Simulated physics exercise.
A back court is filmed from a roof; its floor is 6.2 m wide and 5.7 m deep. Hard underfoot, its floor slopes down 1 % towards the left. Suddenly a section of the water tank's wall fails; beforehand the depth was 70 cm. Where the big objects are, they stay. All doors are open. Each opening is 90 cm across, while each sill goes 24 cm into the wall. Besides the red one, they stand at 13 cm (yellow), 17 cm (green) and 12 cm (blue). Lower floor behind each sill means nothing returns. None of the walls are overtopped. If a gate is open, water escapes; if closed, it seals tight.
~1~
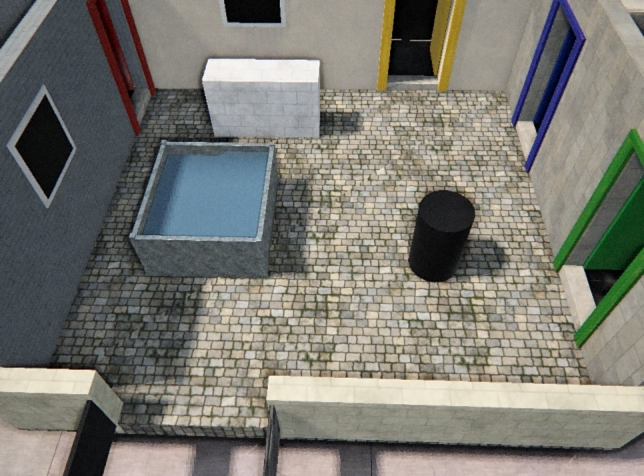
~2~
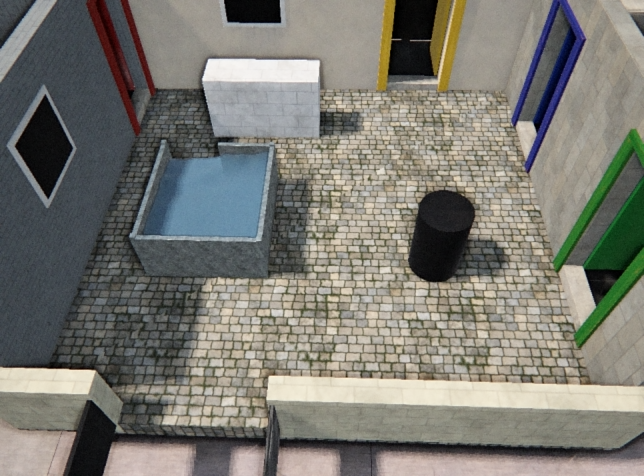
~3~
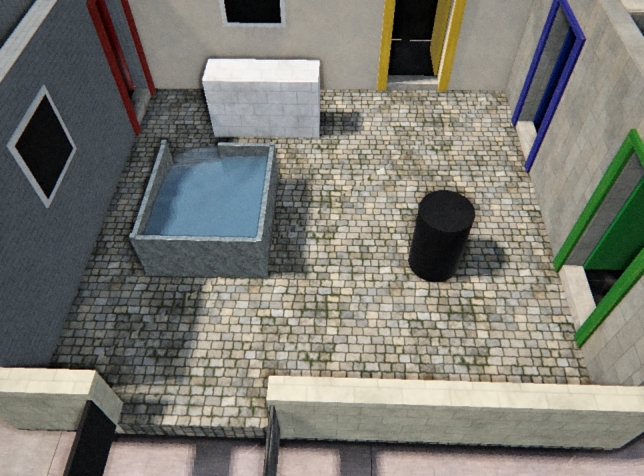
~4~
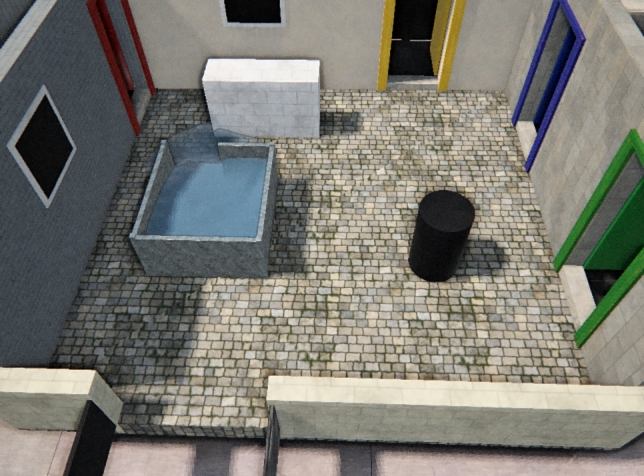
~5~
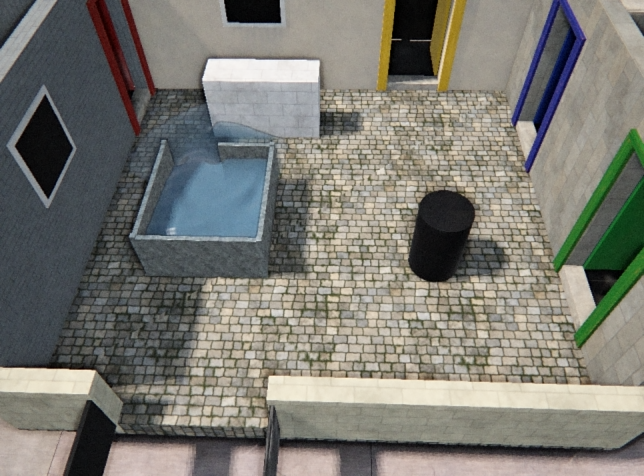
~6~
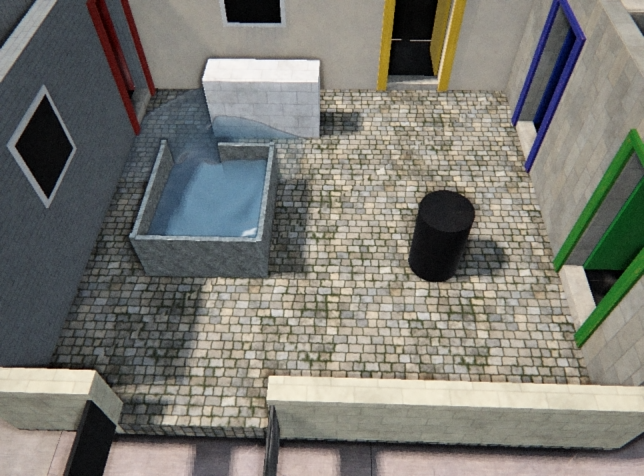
Water pouring through a gap in the far wall of a stone tank, spreading across courtyard cobbles around a pale block.
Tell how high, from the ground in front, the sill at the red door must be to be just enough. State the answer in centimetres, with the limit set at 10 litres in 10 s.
It must be about 33 cm high.
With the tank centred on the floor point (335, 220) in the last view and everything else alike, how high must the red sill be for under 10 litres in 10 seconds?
That setup calls for roughly 9.0 cm.
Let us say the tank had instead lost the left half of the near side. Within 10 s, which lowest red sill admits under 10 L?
A minimum of about 7.0 cm.
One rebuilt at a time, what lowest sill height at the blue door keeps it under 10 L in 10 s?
I'd raise blue to close to 7.5 cm.
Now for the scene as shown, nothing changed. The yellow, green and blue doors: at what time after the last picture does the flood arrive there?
Arrives: Yellow 2.6 s / green 3.2 s / blue 2.0 s.
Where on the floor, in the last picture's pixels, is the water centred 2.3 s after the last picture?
(240, 169), roughly.
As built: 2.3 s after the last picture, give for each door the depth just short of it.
Yellow door 0 cm, red door 24 cm, green door 0 cm, blue door 3 cm.
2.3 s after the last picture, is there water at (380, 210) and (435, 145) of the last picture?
In that order: Under water, wet.
Then, 0.7 s after the last picture water covers 15 % of the floor, deepest (48 cm) near (154, 92); 28 cm at the red door, 1 litre in over its 16 cm sill.
Then, 2.3 s after the last picture water covers 45 % of the floor, deepest (26 cm) near (154, 92); 24 cm at the red door, 92 litres in over its 16 cm sill.
Then, 9.3 s after the last picture water covers 95 % of the floor, deepest (8 cm) near (138, 132); 8 cm at the red door, 123 litres in over its 16 cm sill.
At the red door as built, the water peaked near 30 cm, 1.1 s after the last picture.
Run again over the same 10 s with other heights there, 26 litres in over 27.5 cm, 5 litres over 37 cm. The limit of 10 litres is kept from about 33 cm up.
